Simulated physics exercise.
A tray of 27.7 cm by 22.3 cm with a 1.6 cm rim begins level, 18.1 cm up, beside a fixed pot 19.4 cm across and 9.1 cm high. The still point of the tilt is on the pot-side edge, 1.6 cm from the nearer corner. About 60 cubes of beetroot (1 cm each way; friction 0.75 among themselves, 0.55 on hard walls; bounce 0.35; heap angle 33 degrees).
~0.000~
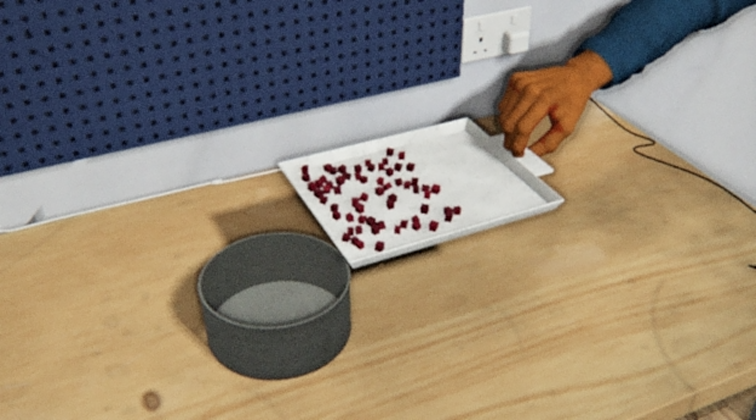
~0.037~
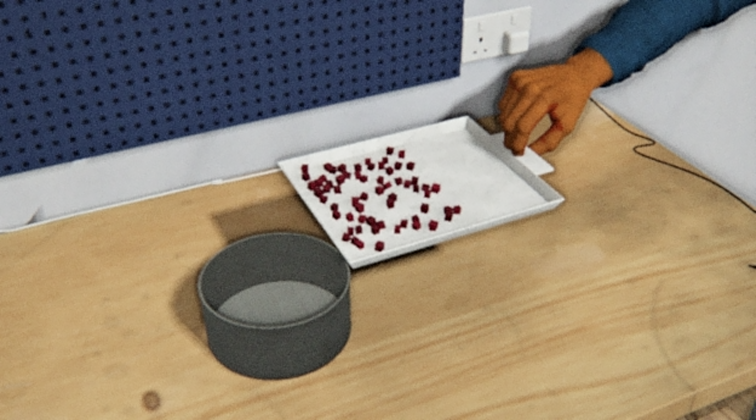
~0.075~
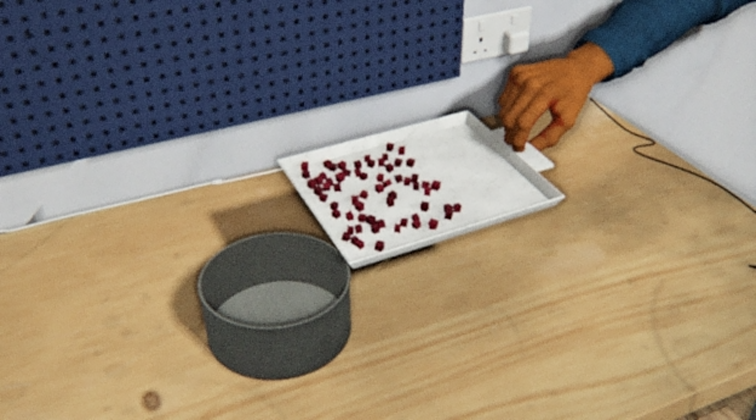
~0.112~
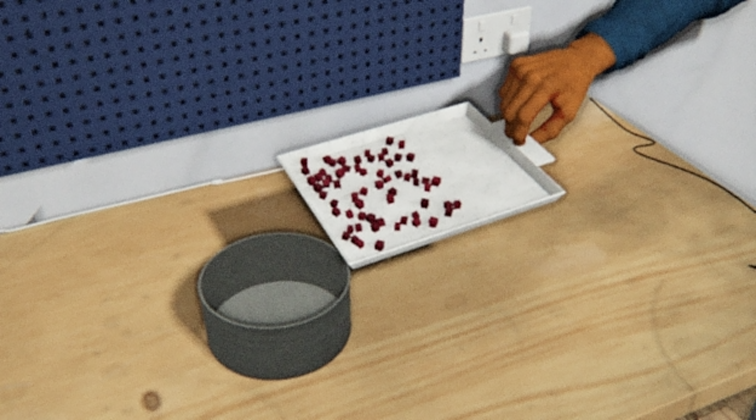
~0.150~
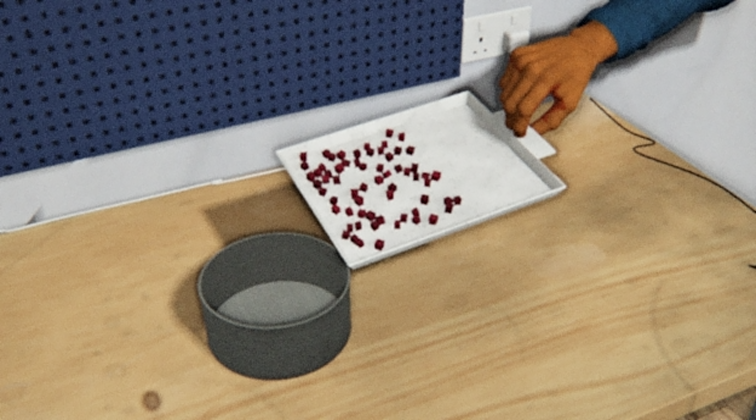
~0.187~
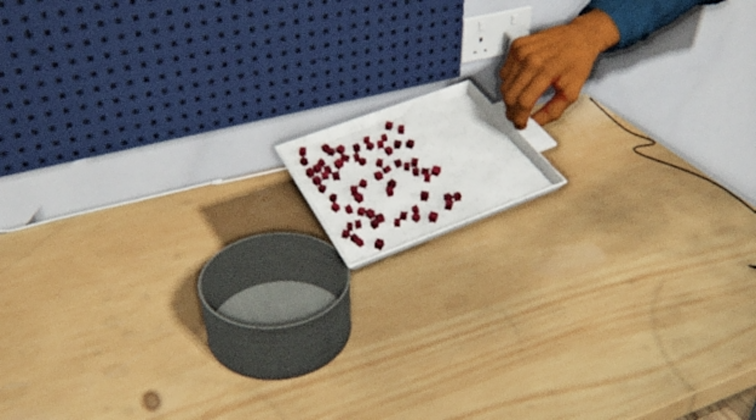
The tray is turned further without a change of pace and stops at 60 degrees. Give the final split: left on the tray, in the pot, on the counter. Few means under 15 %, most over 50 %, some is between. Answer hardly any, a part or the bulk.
Tray a part, pot hardly any, counter the bulk.
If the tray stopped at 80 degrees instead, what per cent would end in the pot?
It would be near 0 per cent.
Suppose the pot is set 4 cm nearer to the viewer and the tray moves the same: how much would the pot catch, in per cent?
In that case some 5 per cent.
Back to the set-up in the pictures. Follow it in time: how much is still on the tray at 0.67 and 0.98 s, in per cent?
About 100, 35.
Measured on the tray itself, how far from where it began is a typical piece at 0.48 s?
Roughly 0 cm.
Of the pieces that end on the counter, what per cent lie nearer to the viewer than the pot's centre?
Roughly 100 per cent.
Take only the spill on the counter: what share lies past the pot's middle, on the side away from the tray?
About 70 per cent.
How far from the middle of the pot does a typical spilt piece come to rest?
About 22 cm.
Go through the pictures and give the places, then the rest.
Tray tilt 0 degrees, front corners at (353, 257) and (555, 198); middle of the pieces at (379, 191); pot at (275, 277), in the first picture.
Tray tilt 0 degrees, front corners at (353, 257) and (555, 197); middle of the pieces at (379, 191), in the second picture.
Tray tilt 2 degrees, front corners at (353, 257) and (555, 195); middle of the pieces at (379, 188), in the third picture.
Tray tilt 4 degrees, front corners at (353, 258) and (556, 190), lowest corner left front; middle of the pieces at (379, 185), in the fourth picture.
Tray tilt 8 degrees, front corners at (353, 259) and (557, 185), lowest corner left front; middle of the pieces at (379, 180), in the fifth picture.
Tray tilt 11 degrees, front corners at (353, 260) and (557, 180), lowest corner left front; middle of the pieces at (379, 176); pot at (275, 277). The tray's pace is about 85 degrees a second, in the sixth picture.
After 0.48 s, tilt 35 degrees; the tray holds 100 %, the pot 0 %.
After 0.67 s, tilt 51 degrees; the tray holds 100 %, the pot 0 %.
Then, at 0.98 s, tilt 60 degrees; the tray holds 35 %, the pot 0 %.
In the end, at 2.5 s, tray 30 %, pot 0 %, counter 70 %.
